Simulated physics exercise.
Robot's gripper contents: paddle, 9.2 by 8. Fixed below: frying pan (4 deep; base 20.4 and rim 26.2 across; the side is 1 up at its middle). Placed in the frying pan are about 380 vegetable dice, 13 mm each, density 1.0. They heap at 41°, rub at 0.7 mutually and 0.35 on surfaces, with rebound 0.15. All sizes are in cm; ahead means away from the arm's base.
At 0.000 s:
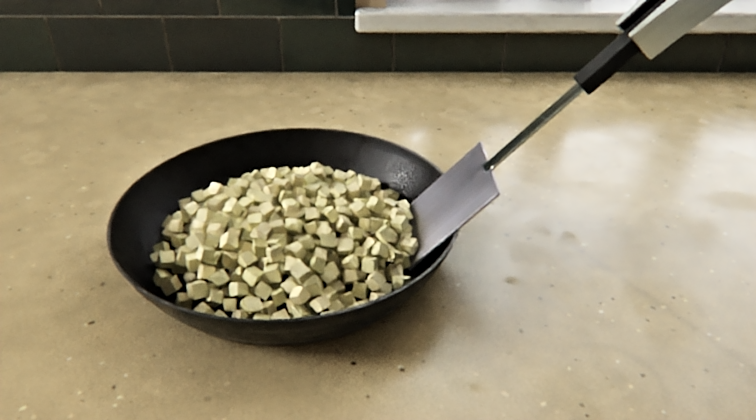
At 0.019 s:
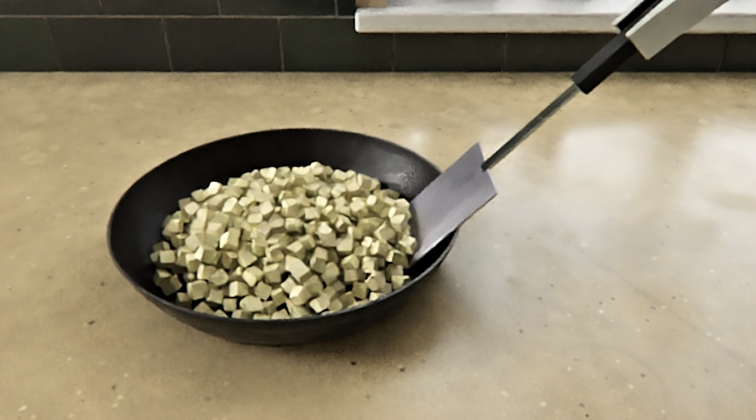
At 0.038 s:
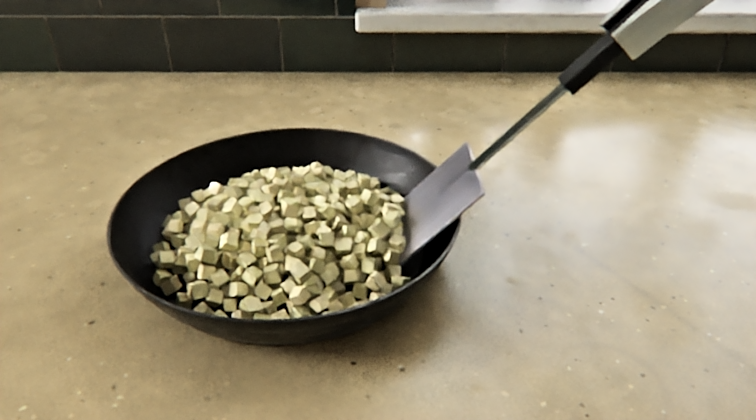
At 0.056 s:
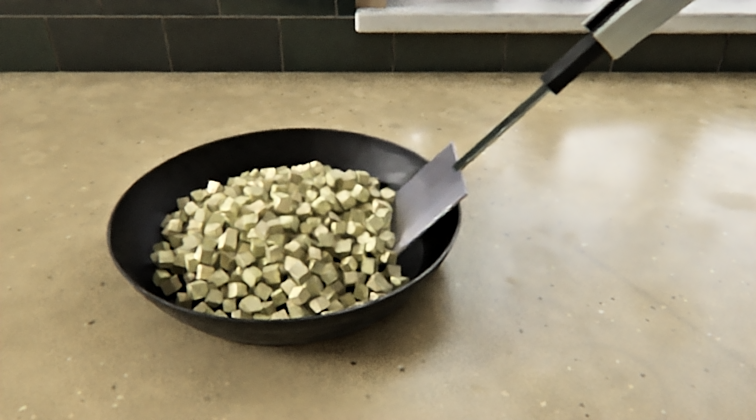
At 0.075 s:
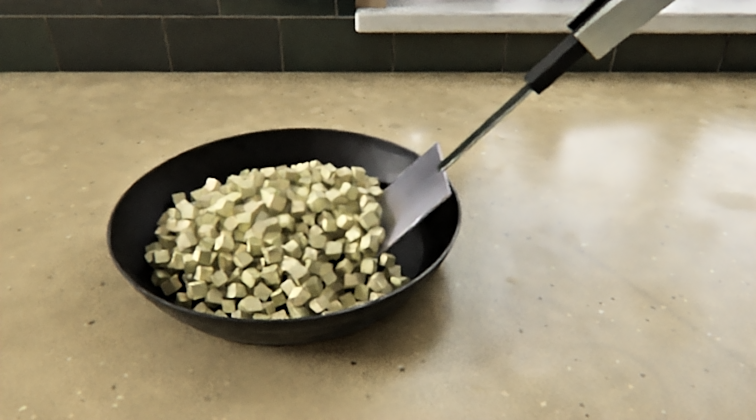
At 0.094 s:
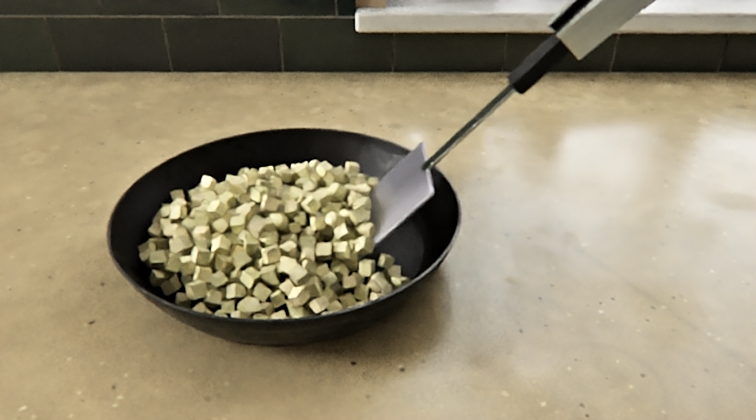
A speckled tan kitchen counter, backed by dark green tiles and a pale ledge, is seen from slightly above by a still camera. A round black frying pan left of centre holds a heap of pale yellow-green vegetable dice, with a grey paddle on a slim rod angling in from the upper right. The paddle moves slowly left, pushing the dice together and exposing the pan's dark right side.
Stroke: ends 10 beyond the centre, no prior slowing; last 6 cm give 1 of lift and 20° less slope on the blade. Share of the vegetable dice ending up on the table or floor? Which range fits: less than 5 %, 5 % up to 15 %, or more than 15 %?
The range that fits is 5 % up to 15 %.
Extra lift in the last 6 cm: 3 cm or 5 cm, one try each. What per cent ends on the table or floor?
Result, in order: Approx. 15 % and 25 %.
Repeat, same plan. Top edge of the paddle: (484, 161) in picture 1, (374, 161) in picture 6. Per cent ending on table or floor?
Some 25 per cent.
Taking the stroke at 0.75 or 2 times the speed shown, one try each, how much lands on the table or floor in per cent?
Some 10 per cent, then some 25 per cent, on the table or floor.
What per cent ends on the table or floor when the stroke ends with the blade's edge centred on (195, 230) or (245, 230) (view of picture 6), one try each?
Around 0 per cent for the first try and 0 per cent for the second.
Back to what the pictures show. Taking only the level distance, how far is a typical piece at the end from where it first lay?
The answer is about 5 cm.
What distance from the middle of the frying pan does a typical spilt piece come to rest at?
16 cm or so.
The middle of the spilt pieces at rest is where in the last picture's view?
Near (98, 242) in the last picture.
After 0.18 s, sloping 48°, highest piece 6 above the table; 385 in the frying pan.
After 0.26 s, sloping 41°, highest piece 7 above the table; 385 in the frying pan.
After 0.50 s, sloping 28°, highest piece 7 above the table; 355 in the frying pan, 28 on the table or floor, 2 on the blade or in flight.
After 1.55 s, sloping 28°, highest piece 6 above the table; 354 in the frying pan, 31 on the table or floor.
In the end, 354 in the frying pan, 31 on the table or floor. That is 8 % on the table or floor.
